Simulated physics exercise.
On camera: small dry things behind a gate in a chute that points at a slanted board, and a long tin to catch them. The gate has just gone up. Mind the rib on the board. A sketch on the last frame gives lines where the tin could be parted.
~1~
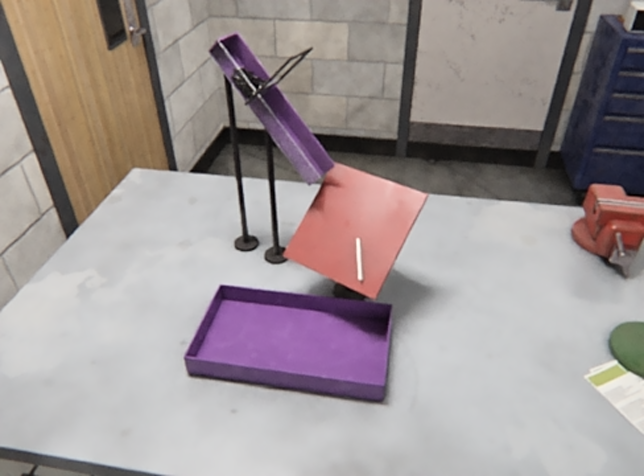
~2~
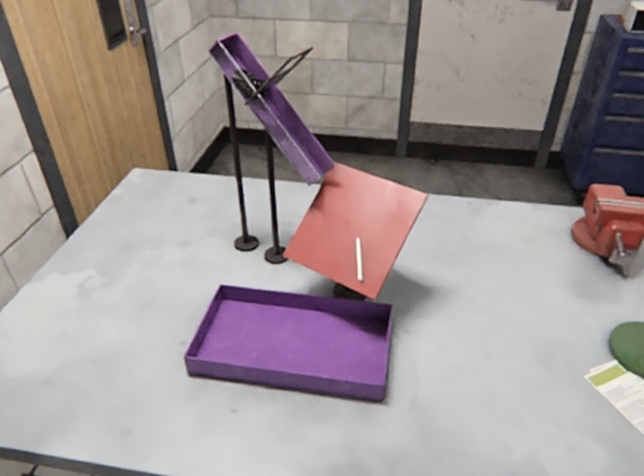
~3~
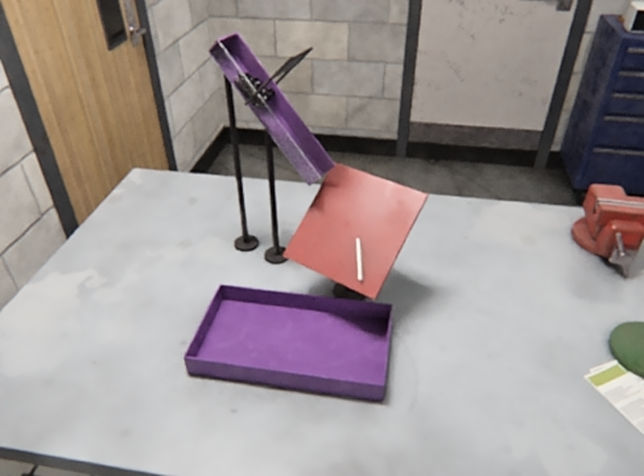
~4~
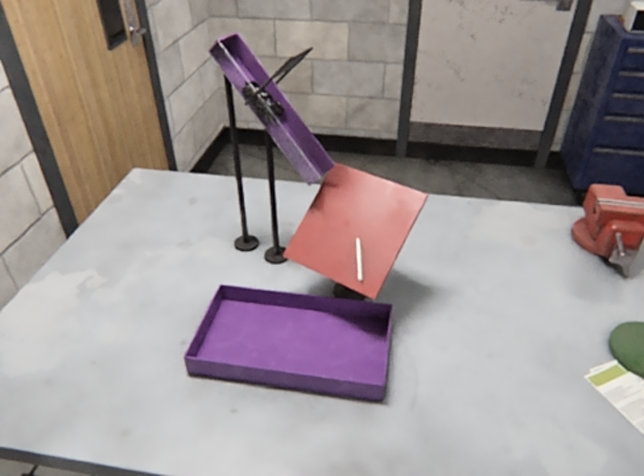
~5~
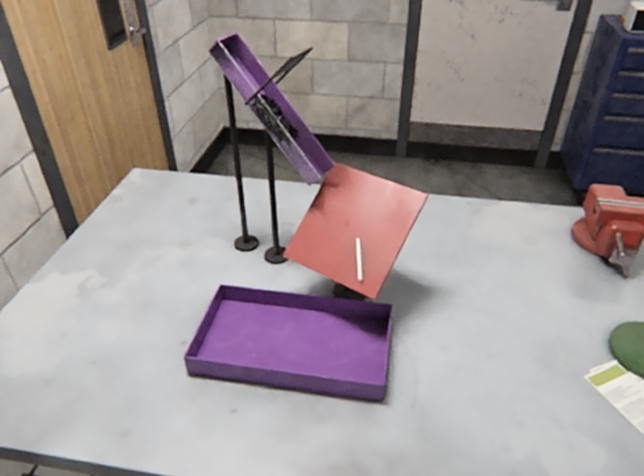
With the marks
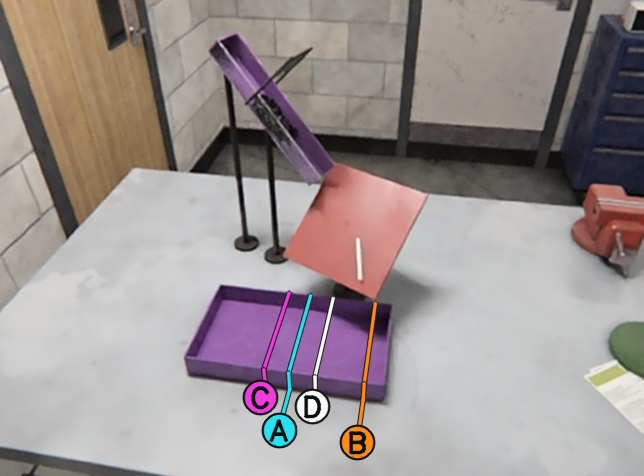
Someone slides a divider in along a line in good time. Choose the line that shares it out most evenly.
Take D.
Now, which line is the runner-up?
That is line A.
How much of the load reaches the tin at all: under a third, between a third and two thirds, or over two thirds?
It is over two thirds.
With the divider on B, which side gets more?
More lands on the left.
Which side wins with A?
More lands on the right.
On the marked copy, line A crosses the front rim at (288, 372); line B crosses the front rim at (364, 382); line C crosses the front rim at (264, 368); line D crosses the front rim at (315, 375).
For line A, of what is caught, about a tenth on the left of the divider, the larger part on the right.
For line B, of what is caught, almost all on the left of the divider, just a few on the right.
For line C, of what is caught, just a few on the left of the divider, almost all on the right.
For line D, of what is caught, roughly half on the left of the divider, roughly half on the right.
